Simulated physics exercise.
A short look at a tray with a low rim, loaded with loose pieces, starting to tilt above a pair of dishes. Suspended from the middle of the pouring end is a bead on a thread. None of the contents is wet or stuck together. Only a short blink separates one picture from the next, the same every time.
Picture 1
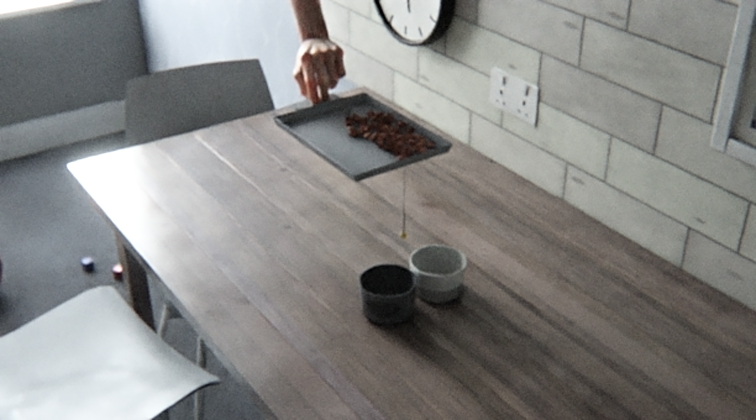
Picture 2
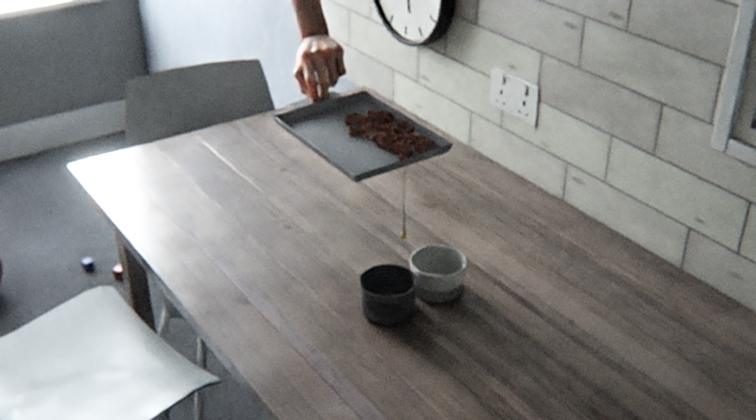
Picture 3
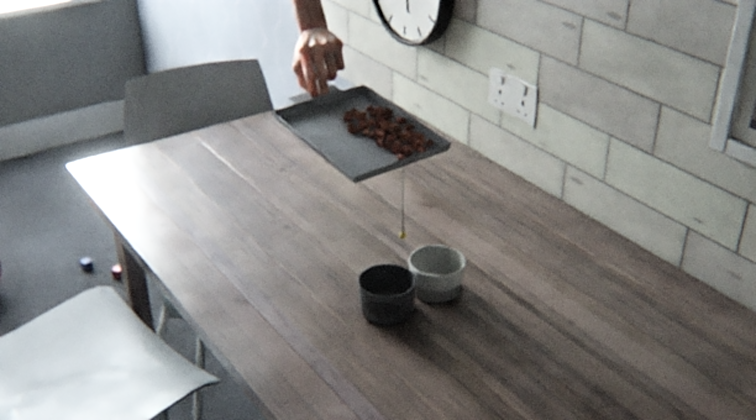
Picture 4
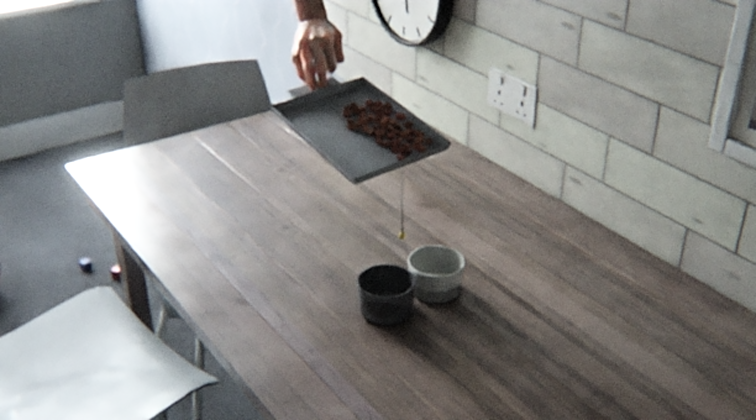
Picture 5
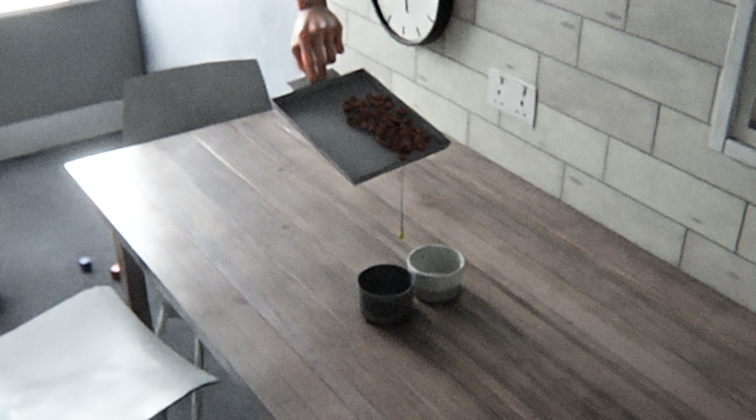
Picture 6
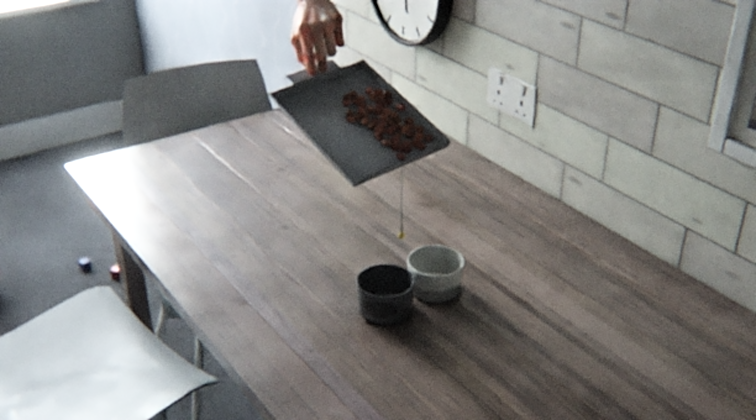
At a wooden table by a tiled wall, a hand gradually tilting a dark tray of reddish-brown pieces above two small dishes.
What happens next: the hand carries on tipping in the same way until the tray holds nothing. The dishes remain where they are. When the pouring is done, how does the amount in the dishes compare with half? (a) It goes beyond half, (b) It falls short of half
(b) It falls short of half.
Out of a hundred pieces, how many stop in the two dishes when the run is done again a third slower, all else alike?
Some 30 per cent.
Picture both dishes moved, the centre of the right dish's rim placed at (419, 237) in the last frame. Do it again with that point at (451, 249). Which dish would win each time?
The left-hand one the first time, the left-hand one the second.
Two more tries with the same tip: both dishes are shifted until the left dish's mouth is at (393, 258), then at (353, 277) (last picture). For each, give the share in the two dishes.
First try: Roughly 50 per cent; second try: Roughly 80 per cent.
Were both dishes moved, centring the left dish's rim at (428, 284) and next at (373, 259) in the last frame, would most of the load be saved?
For the two places in order: A minority share, a majority share.
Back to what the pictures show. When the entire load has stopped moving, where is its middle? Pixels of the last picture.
Close to (364, 289) in the last view.
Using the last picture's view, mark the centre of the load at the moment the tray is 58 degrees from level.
(380, 161).
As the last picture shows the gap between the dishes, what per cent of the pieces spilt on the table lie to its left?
100 %, roughly.
Soon, tray tipped steeply; nearly all on the tray; a small part in the air.
A while on, tray tipped right over; a small part on the tray; a small part in the left dish; a small part in the right dish; about half outside both; about a quarter in the air.
Towards the end, tray tipped past a quarter turn; a small part in the left dish; a small part in the right dish; most outside both.
Finally, tray tipped past a quarter turn; a small part in the left dish; a small part in the right dish; most outside both.
